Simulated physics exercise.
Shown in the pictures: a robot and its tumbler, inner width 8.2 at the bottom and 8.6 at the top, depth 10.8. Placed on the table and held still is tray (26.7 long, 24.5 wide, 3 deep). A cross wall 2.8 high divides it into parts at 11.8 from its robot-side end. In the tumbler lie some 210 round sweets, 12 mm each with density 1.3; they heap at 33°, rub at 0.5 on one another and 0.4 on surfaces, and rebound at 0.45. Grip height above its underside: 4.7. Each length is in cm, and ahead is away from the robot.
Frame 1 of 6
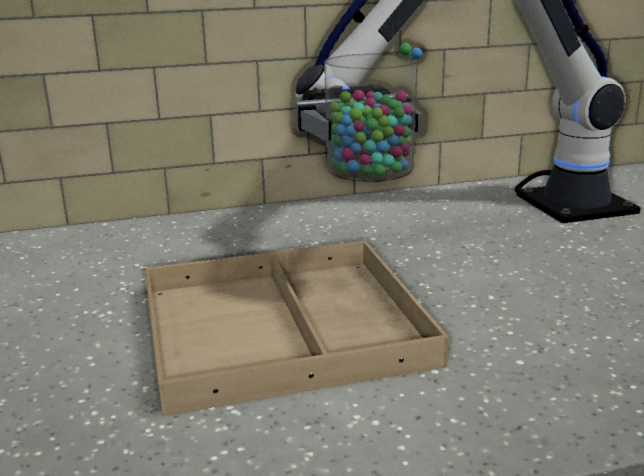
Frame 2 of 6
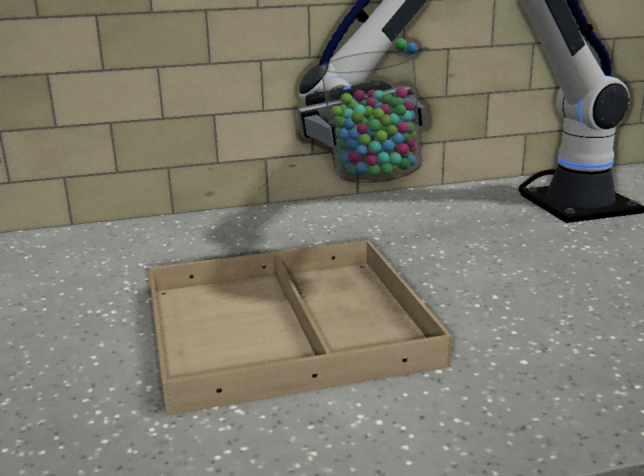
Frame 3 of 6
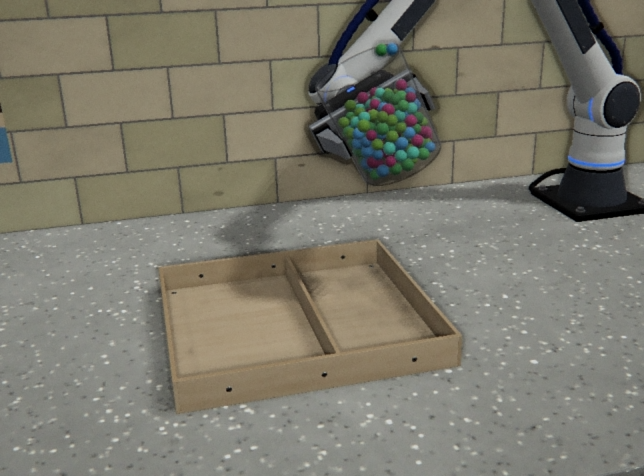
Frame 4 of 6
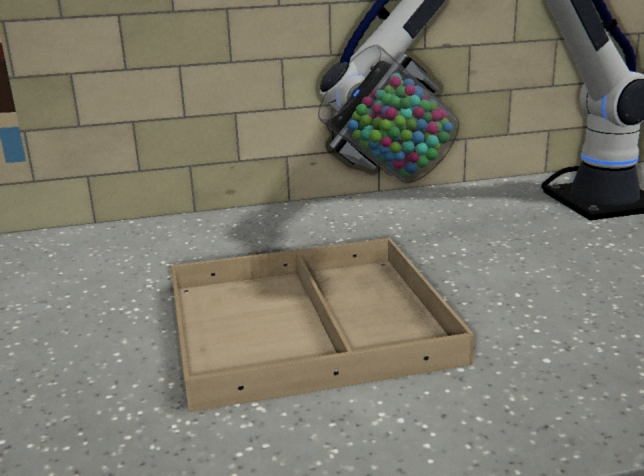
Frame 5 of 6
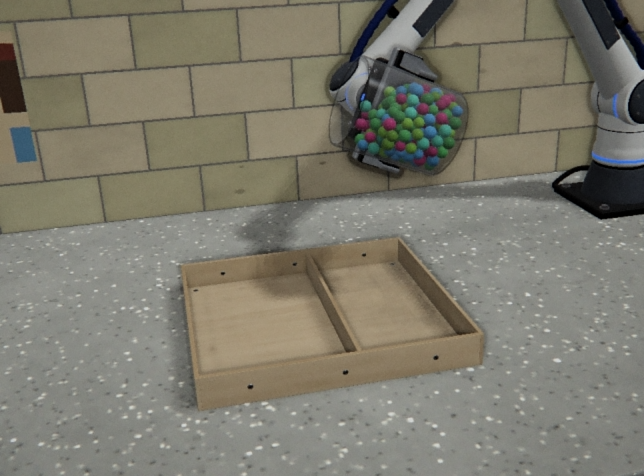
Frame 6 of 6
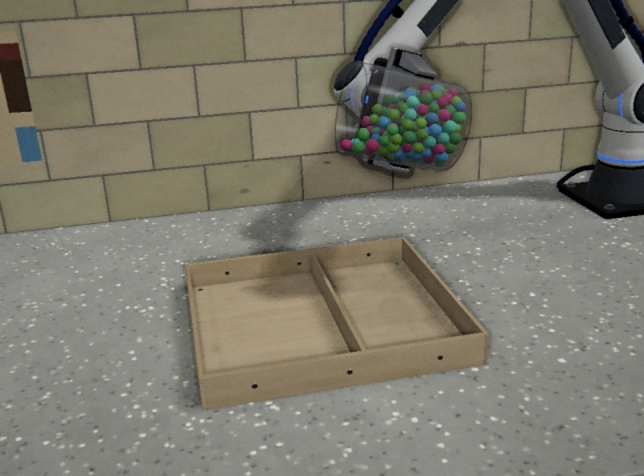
At the start, a robot arm holds a clear tumbler of colourful round sweets upright above a speckled table, behind a divided wooden tray. The arm then steadily tilts the tumbler until it lies nearly on its side, and the sweets shift inside while the view drifts slightly left.
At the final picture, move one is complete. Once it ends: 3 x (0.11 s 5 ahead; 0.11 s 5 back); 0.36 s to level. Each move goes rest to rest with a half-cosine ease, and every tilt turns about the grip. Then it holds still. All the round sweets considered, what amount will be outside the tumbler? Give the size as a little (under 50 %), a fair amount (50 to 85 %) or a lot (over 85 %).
A fair amount.
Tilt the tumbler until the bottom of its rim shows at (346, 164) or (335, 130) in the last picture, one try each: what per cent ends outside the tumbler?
90 % and 25 %.
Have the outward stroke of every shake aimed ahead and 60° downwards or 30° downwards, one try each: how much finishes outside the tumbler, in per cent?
I'd say close to 15 percent for the first and close to 30 percent for the second.
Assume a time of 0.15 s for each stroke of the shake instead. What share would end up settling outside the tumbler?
That change gives some 45 percent.
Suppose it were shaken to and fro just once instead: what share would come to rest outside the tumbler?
Near 35 per cent.
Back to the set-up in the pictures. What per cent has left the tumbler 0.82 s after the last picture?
Near 60 per cent.
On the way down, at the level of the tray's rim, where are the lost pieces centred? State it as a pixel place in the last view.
Centre: About (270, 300).
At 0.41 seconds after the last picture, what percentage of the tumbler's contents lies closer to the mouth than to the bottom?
Roughly 75 per cent.
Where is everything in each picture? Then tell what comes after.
The tumbler middle at (371, 118), level; upper third of the load around (372, 112), from x 335 to 415, top at y 50; 213 in the tumbler, in the first picture.
The tumbler middle at (373, 117), tilted 7° forward; upper third of the load around (377, 112), from x 335 to 410, top at y 45, in the second picture.
The tumbler middle at (381, 117), tilted 26° forward; upper third of the load around (391, 110), from x 345 to 430, top at y 50, in the third picture.
The tumbler middle at (390, 117), tilted 48° forward; upper third of the load around (402, 107), from x 355 to 445, top at y 80, in the fourth picture.
The tumbler middle at (399, 119), tilted 67° forward; upper third of the load around (416, 107), from x 360 to 455, top at y 90, in the fifth picture.
The tumbler middle at (403, 119), tilted 74° forward; upper third of the load around (424, 107), from x 345 to 460, top at y 90; 213 in the tumbler, in the sixth picture.
Then, 0.41 s on, tilted 74° forward, highest piece 23 above the table; 134 in the tumbler, 56 in the far-side part, 3 in the robot-side part, 2 on the table or floor, 18 in flight or on a rim.
Then, 0.82 s on, tilted 45° forward, highest piece 23 above the table; 113 in the far-side part, 83 in the tumbler, 9 on the table or floor, 6 in the robot-side part, 2 in flight or on a rim.
Then, 1.22 s on, level, highest piece 22 above the table; 115 in the far-side part, 83 in the tumbler, 9 on the table or floor, 6 in the robot-side part.
Then, 2.27 s on, level, highest piece 22 above the table; 115 in the far-side part, 83 in the tumbler, 9 on the table or floor, 6 in the robot-side part.
In the end, 115 in the far-side part, 83 in the tumbler, 9 on the table or floor, 6 in the robot-side part. That is 61 % outside the tumbler.
